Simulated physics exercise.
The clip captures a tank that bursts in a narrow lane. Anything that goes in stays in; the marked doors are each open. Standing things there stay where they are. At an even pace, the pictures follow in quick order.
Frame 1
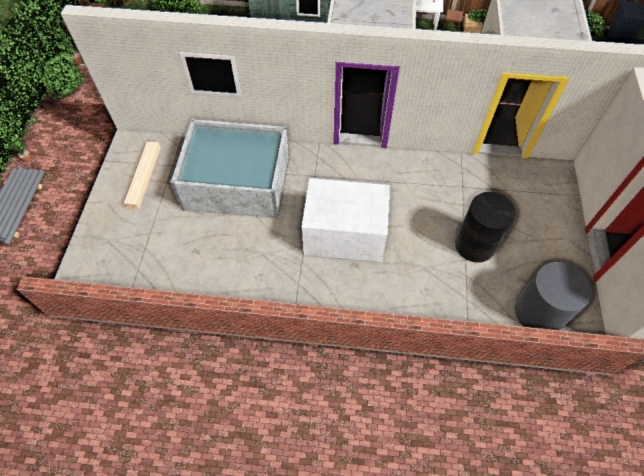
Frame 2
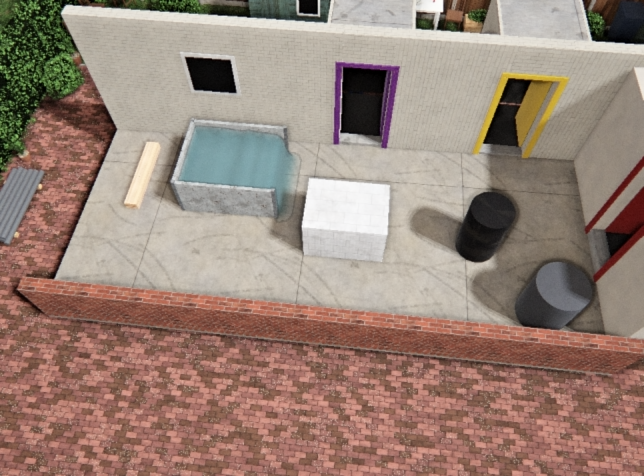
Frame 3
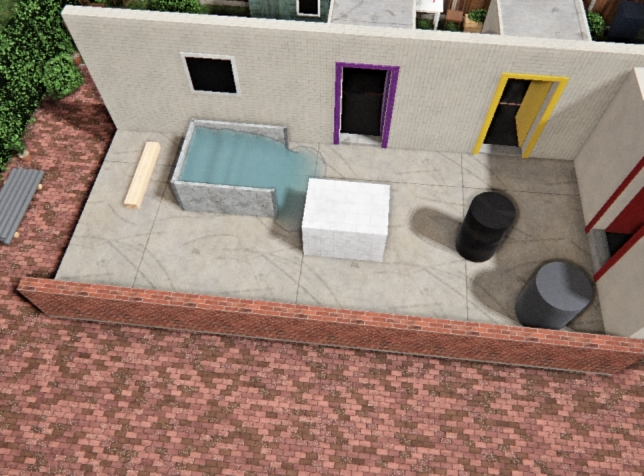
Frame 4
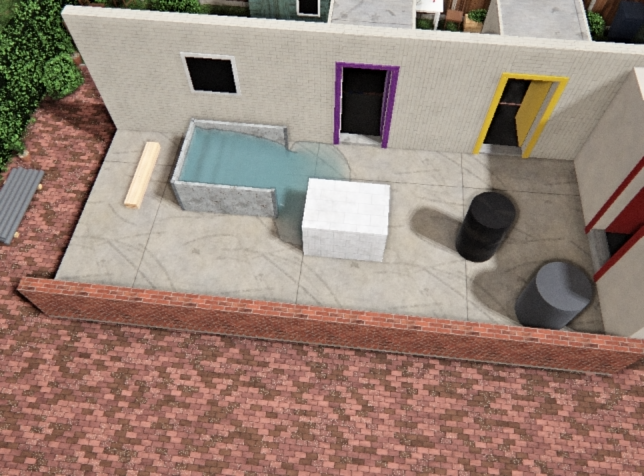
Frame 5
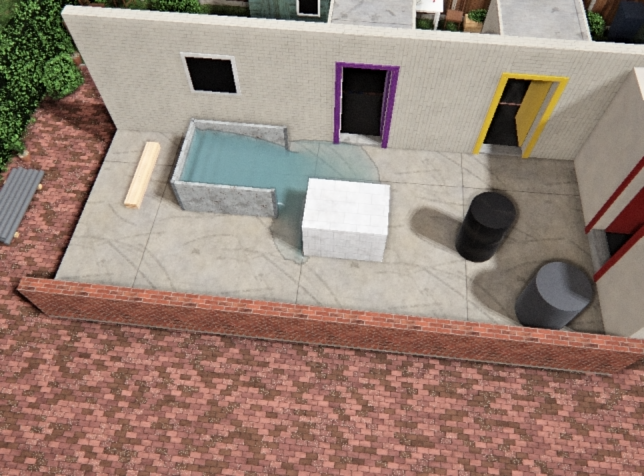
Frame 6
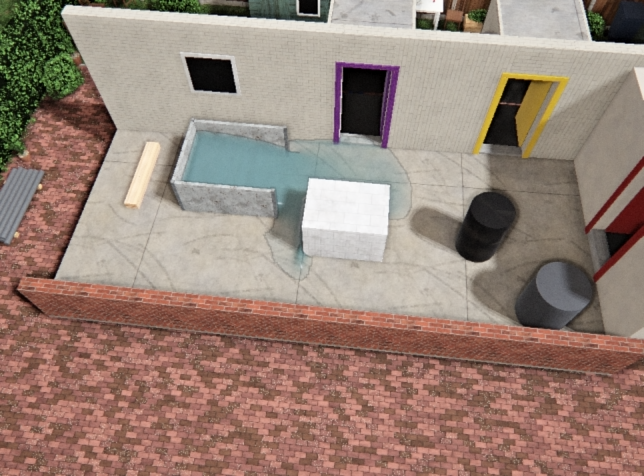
Water pouring from the right side of a stone tank, spreading around a white block and past a purple-framed doorway in a walled yard.
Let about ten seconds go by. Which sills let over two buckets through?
My prediction: The purple door counts as over; the red door counts as not over; the yellow door counts as over.
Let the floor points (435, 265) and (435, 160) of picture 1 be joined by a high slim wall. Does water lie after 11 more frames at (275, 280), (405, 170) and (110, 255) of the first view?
Reading the points as listed, I get deluged, then deluged, then left untouched.
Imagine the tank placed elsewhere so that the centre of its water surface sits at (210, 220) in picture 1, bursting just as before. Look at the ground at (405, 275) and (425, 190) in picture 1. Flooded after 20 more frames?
Soaked, soaked.
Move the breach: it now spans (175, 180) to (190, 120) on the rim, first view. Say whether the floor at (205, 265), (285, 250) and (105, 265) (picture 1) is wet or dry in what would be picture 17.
Taking the three spots as listed, they end up spared, spared and inundated.
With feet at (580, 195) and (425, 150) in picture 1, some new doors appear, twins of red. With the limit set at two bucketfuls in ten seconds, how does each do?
Per door: Past the limit; within the limit.
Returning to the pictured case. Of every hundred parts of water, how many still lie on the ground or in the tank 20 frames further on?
Roughly 96 out of every hundred parts.
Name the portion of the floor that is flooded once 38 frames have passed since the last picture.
Roughly 80 percent.
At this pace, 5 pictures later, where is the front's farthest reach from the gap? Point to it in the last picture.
Roughly at (538, 228).
A moment on, water covers 35 % of the floor; the purple door under two buckets in, the red door not reached, the yellow door wet at the sill, nothing in.
Next, water covers 45 % of the floor; the purple door over two buckets in, the red door wet at the sill, nothing in, the yellow door under two buckets in.
Then, water covers 65 % of the floor; the purple door over two buckets in, the red door wet at the sill, nothing in, the yellow door under two buckets in.
Later, water covers 80 % of the floor; the purple door over two buckets in, the red door wet at the sill, nothing in, the yellow door over two buckets in.
In the end, water covers 90 % of the floor; the purple door over two buckets in, the red door wet at the sill, nothing in, the yellow door over two buckets in.
